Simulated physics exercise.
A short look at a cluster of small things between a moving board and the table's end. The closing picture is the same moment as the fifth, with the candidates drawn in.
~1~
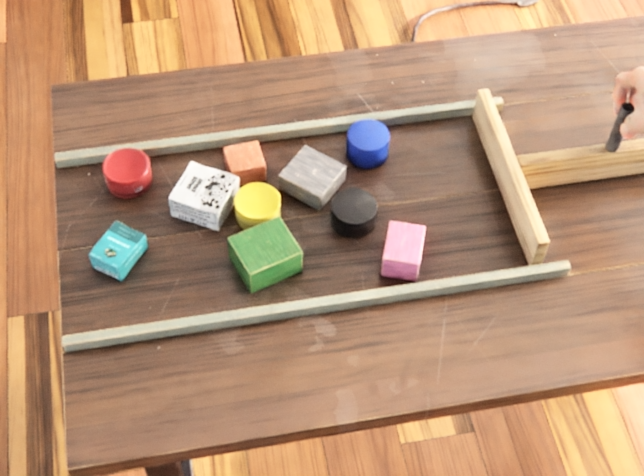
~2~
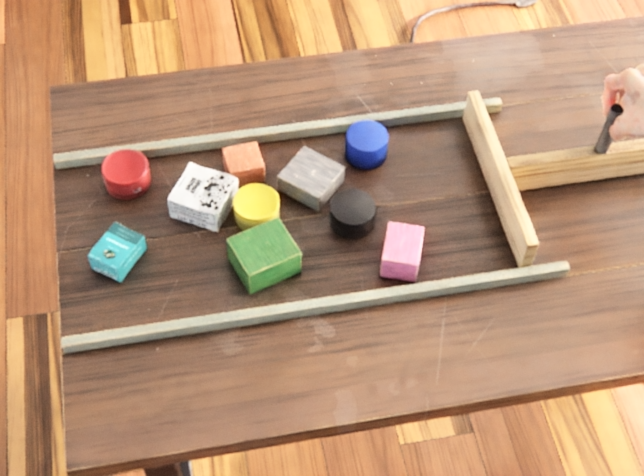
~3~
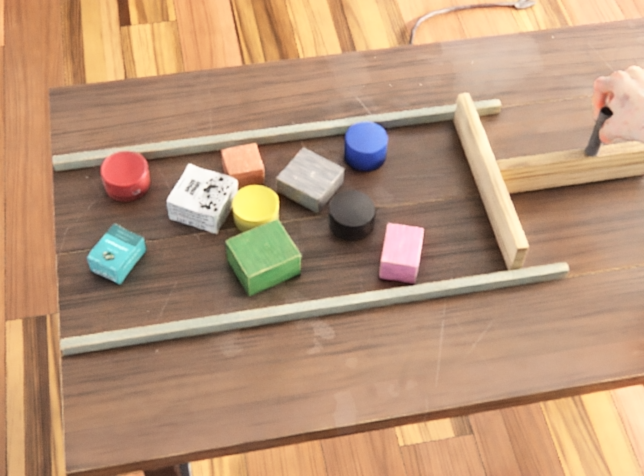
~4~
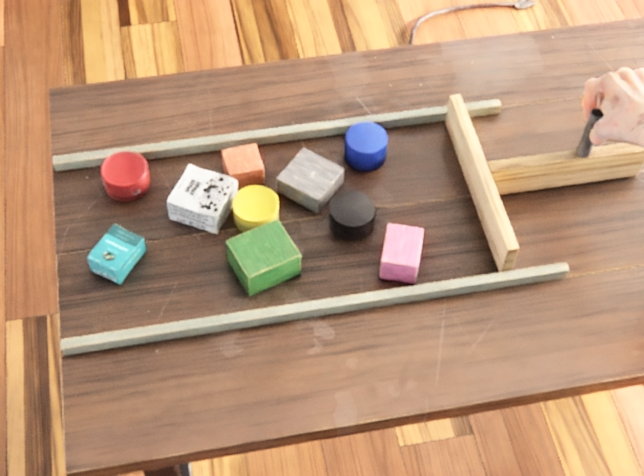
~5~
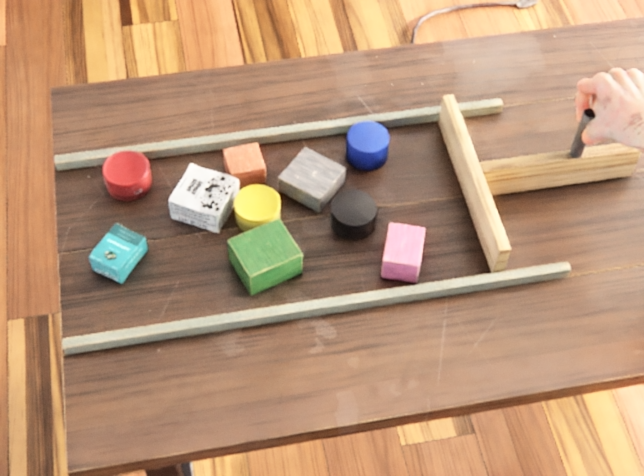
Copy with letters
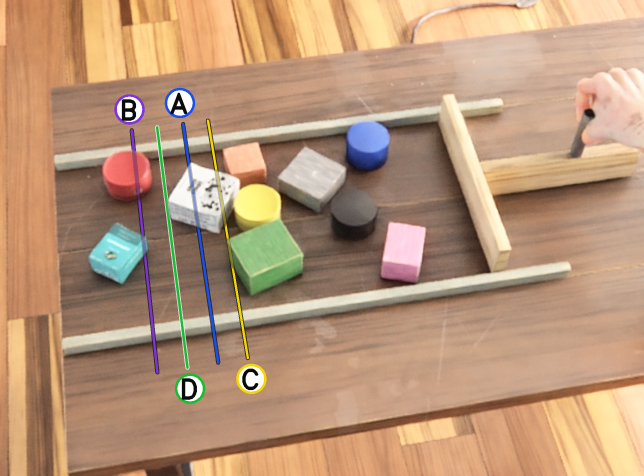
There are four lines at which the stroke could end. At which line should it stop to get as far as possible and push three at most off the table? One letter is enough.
B.
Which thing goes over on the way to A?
It is the red tub.
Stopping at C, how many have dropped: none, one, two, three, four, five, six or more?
By then, none.
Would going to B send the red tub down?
By then, yes.
On the marked copy, A at (199, 233); B at (143, 241); C at (226, 229); D at (171, 237).
Taking B. A third of the way, board (359, 184); blue tin (317, 152); pink block (349, 262).
Two thirds of the way, board (241, 200); red tub (91, 176); white box (128, 200).
When it is over, board (144, 213); white box over the edge; turquoise packet over the edge; three fallen.
As for the rest, A is within the limit but short; C is within the limit but short; D is within the limit but short.
